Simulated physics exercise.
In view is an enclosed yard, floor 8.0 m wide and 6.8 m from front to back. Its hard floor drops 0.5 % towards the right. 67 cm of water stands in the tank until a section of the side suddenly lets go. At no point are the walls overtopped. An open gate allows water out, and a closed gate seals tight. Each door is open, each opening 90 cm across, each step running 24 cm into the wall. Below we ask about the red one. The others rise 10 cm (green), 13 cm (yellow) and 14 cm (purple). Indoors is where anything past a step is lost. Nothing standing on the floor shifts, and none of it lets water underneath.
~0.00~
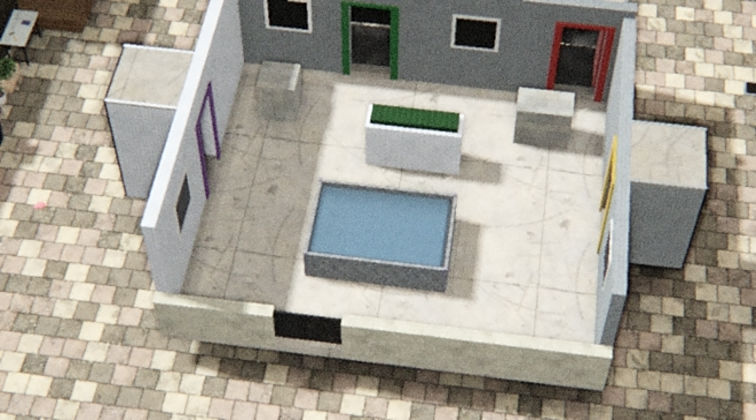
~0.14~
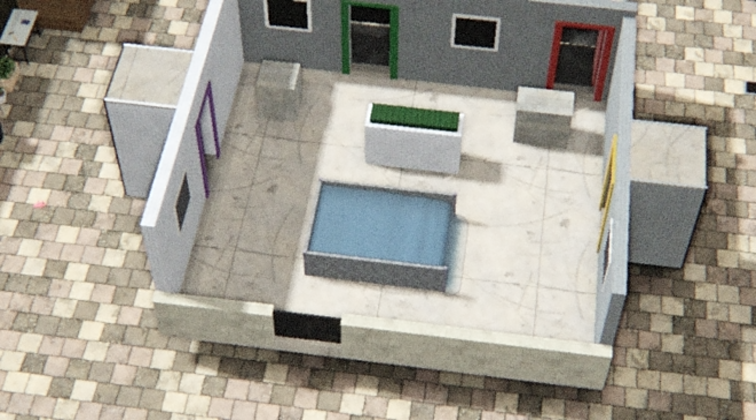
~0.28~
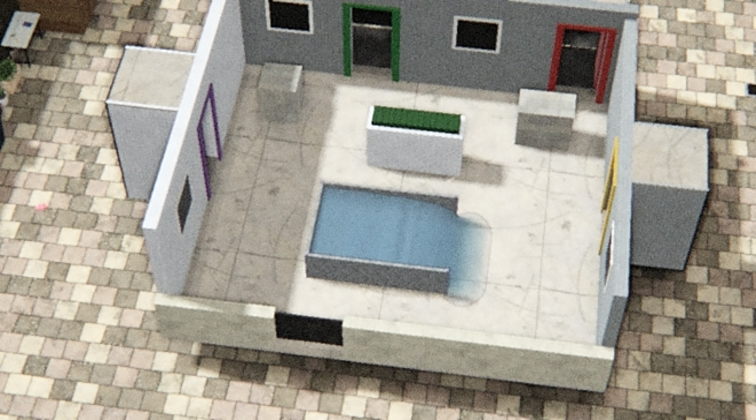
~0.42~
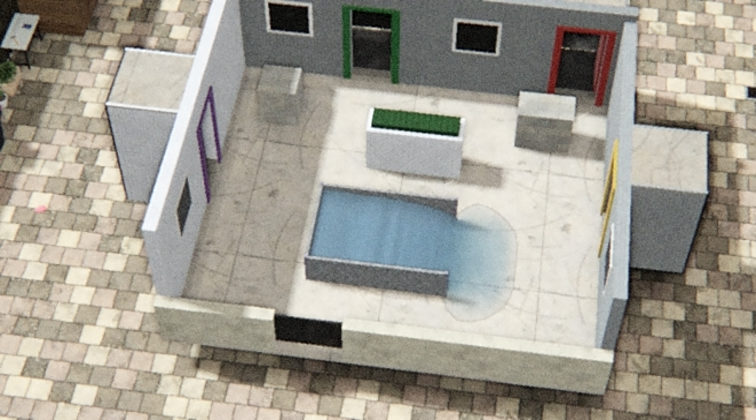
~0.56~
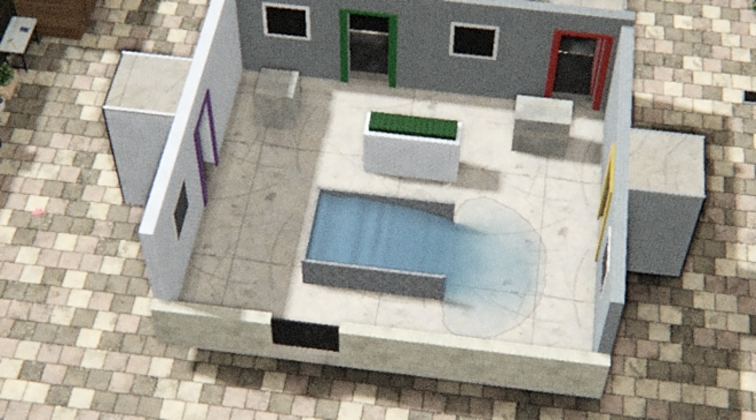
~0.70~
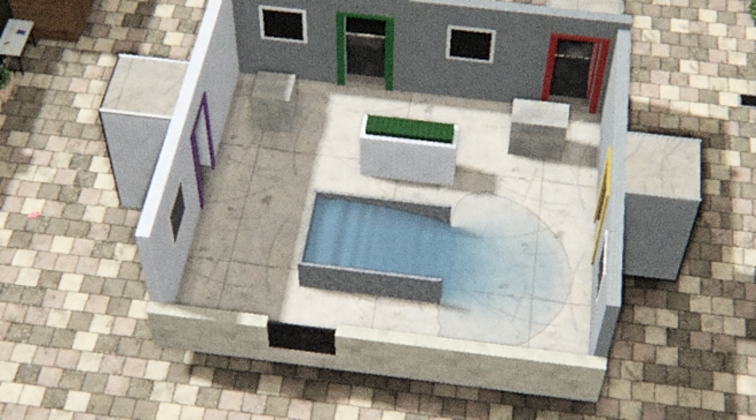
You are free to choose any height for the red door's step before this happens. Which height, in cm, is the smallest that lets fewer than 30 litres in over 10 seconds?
The smallest is roughly 19 cm.
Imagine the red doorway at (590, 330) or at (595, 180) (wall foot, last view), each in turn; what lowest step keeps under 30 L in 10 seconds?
About 26 cm for the first and 10.5 cm for the second.
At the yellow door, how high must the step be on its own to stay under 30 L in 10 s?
Yellow - roughly 24 cm.
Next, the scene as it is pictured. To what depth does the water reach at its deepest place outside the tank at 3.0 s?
Max depth: About 38 cm.
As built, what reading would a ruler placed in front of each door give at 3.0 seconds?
Depth (cm): Green 0 / red 13 / yellow 26 / purple 0.
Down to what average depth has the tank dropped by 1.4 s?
It averages near 40 cm.
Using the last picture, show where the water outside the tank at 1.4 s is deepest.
Look close to (589, 286).
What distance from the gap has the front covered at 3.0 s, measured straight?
The front is some 5.2 m out.
After 1.4 s water covers 25 % of the floor, deepest (36 cm) near (589, 286); it has not reached the red door.
After 3.0 s water covers 30 % of the floor, deepest (38 cm) near (587, 316); 13 cm at the red door, 0 litres in over its 15 cm step.
After 10.0 s water covers 95 % of the floor, deepest (12 cm) near (222, 137); 9 cm at the red door, 69 litres in over its 15 cm step.
At the red door as built, the water arrived by 2.8 s and peaked near 23 cm at 3.8 s.
With a step of 17.5 cm, 40 litres would have come in within the 10 s; with 20.5 cm, 19 litres. So under 30 litres takes about 19 cm.
